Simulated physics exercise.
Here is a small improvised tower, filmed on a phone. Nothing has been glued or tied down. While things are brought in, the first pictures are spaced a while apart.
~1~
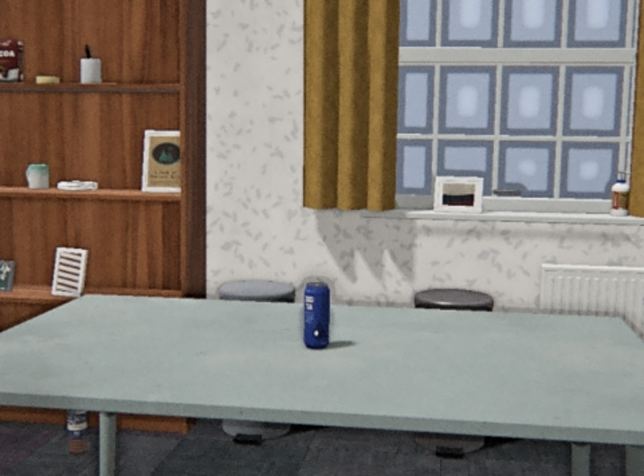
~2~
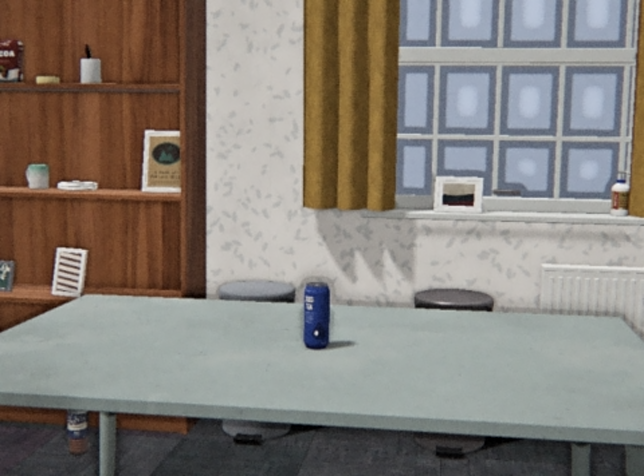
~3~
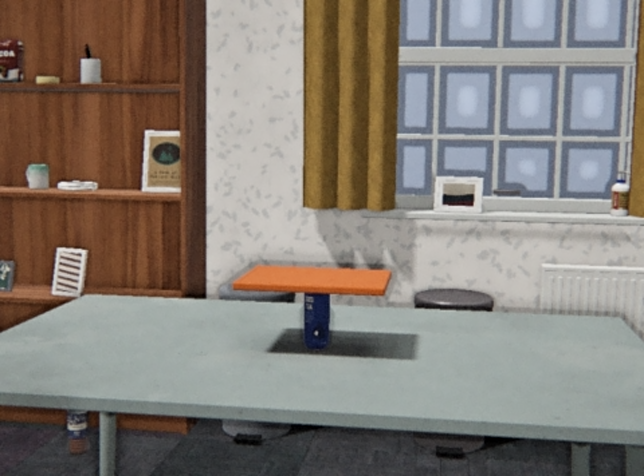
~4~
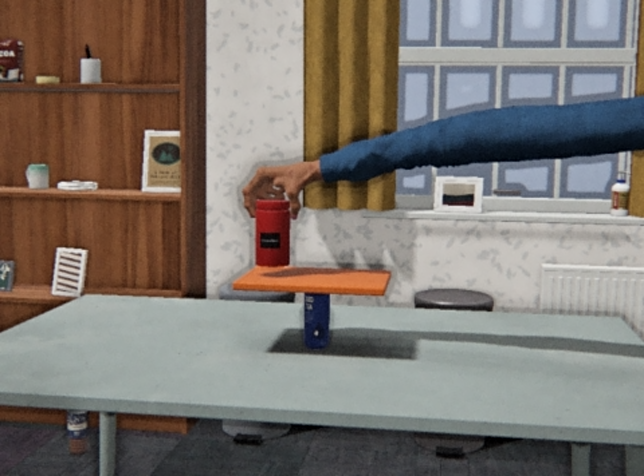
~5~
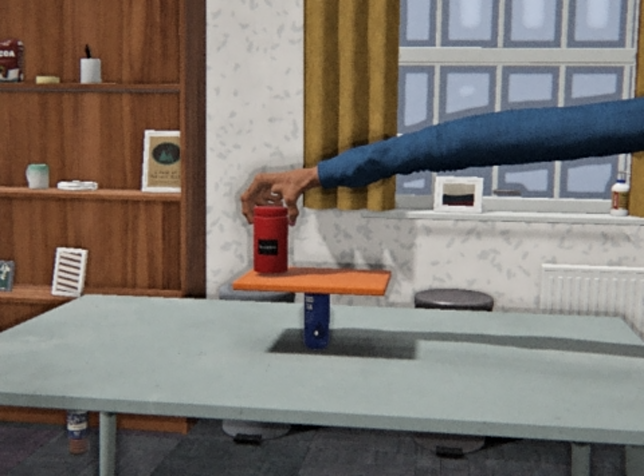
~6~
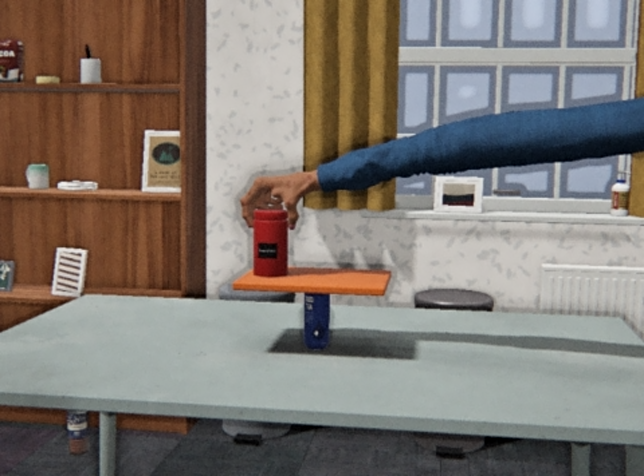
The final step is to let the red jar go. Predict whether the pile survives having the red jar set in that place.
It is going to fail to remain upright.
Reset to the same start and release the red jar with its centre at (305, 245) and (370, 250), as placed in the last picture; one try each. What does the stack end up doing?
Case A: It survives; case B: It caves in.
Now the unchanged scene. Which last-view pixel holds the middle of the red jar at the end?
At about (217, 327).
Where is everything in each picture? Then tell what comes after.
In the first picture, the last thing is not in view yet.
In the second picture, the last thing is not in view yet.
In the third picture, the last thing is not in view yet; orange lid (316, 280).
The fourth picture shows still above its spot; red jar (273, 233); orange lid (316, 280).
The fifth picture shows still above its spot; red jar (271, 239); orange lid (316, 280).
The sixth picture shows set down, still held; red jar (271, 243); orange lid (316, 280).
Then, 0.40 s later than the last frame, red jar now fallen; orange lid tilted by 64°.
Then, 0.90 s later than the last frame, orange lid tilted by 54°; blue can tilted by 19°.
Then, 1.10 s later than the last frame, orange lid and blue can now fallen.
When it is over, fallen, orange lid, red jar and blue can. End places, in pixels of the last picture, red jar near (217, 327). The stack gives way.
